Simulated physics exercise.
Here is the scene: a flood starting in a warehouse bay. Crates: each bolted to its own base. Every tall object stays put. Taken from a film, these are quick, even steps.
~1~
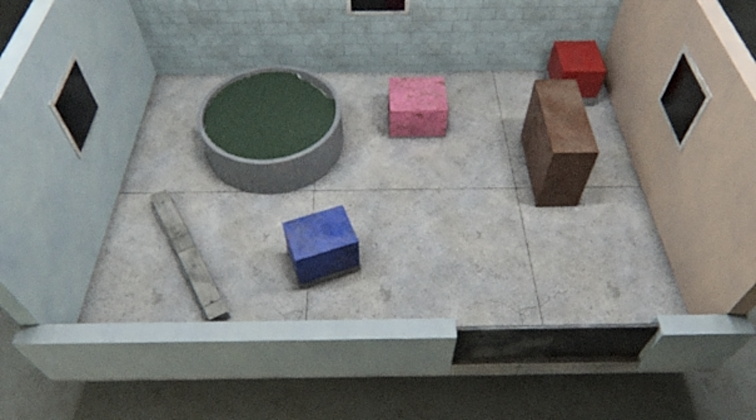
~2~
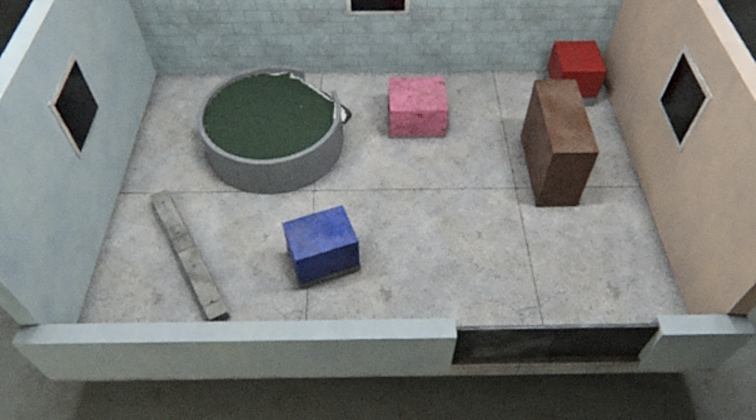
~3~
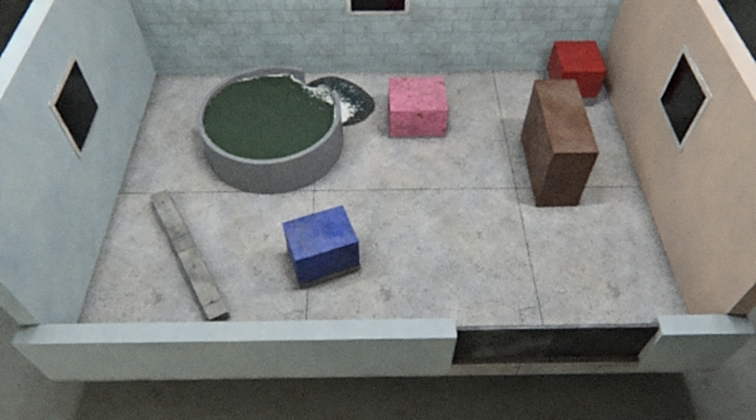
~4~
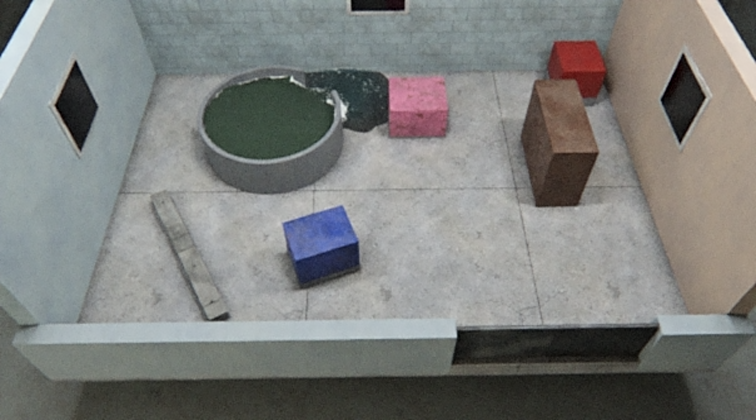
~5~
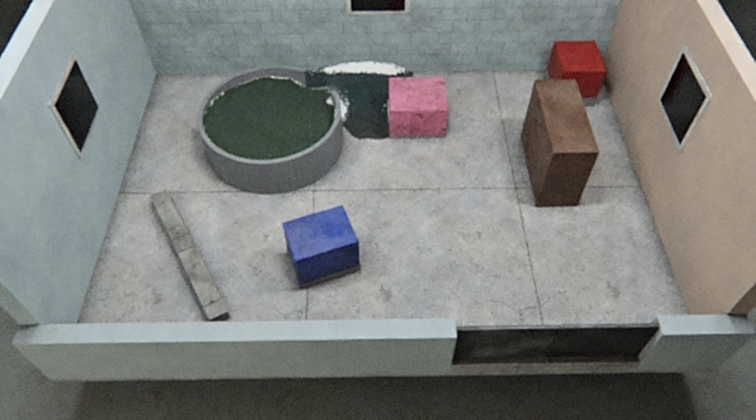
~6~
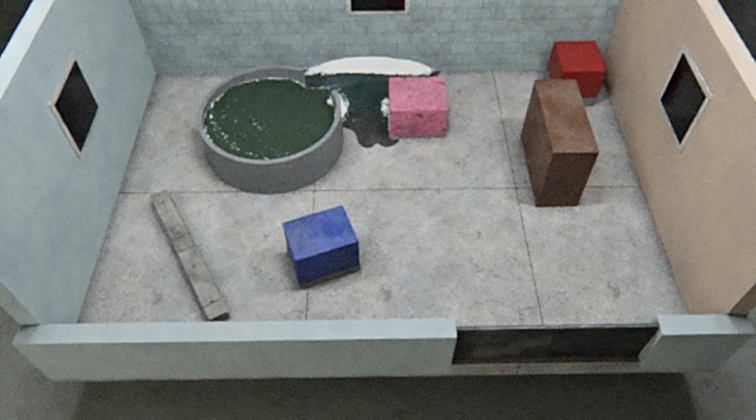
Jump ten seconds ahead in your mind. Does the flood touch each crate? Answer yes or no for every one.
Pink crate: Yes; red crate: Yes; blue crate: No.
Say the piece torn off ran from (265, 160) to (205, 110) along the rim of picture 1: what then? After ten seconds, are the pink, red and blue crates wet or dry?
Pink crate: Reached; red crate: Untouched; blue crate: Reached.
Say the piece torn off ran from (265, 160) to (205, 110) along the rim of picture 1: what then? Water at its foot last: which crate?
The red-painted one comes last.
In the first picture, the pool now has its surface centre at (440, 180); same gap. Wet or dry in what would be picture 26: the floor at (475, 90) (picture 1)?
Submerged.
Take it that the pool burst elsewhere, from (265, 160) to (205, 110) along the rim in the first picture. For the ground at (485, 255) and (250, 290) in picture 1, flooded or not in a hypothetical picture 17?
In the order asked: Left untouched and swamped.
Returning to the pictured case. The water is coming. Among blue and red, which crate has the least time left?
That would be the red one.
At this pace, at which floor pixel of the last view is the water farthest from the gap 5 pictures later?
At roughly (566, 70).
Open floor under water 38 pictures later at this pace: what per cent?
Around 70 percent of it.
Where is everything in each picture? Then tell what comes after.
In the first frame, still water in the pool at (271, 115).
In the second frame, water pours out on the pool's far side and has run to a hidden place.
In the third frame, the front is at (341, 82), out from the gap on the pool's far side.
In the fourth frame, the front is at (372, 72), out from the gap on the pool's far side.
In the fifth frame, the front is at (406, 72), out from the gap on the pool's far side.
In the sixth frame, water pours out on the pool's far side and has run to (434, 72).
A moment on, water covers 15 % of the floor; the pink crate water round its plinth, the red crate water round its plinth, the blue crate not reached.
Next, water covers 25 % of the floor; the pink crate water round its plinth, the red crate water round its plinth, the blue crate not reached.
Then, water covers 40 % of the floor; the pink crate water round its plinth, the red crate water round its plinth, the blue crate water round its plinth.
Later, water covers 70 % of the floor; the pink crate water round its plinth, the red crate water round its plinth, the blue crate water round its plinth.
In the end, water covers 95 % of the floor; the pink crate was topped, the red crate was topped, the blue crate stayed above the water.
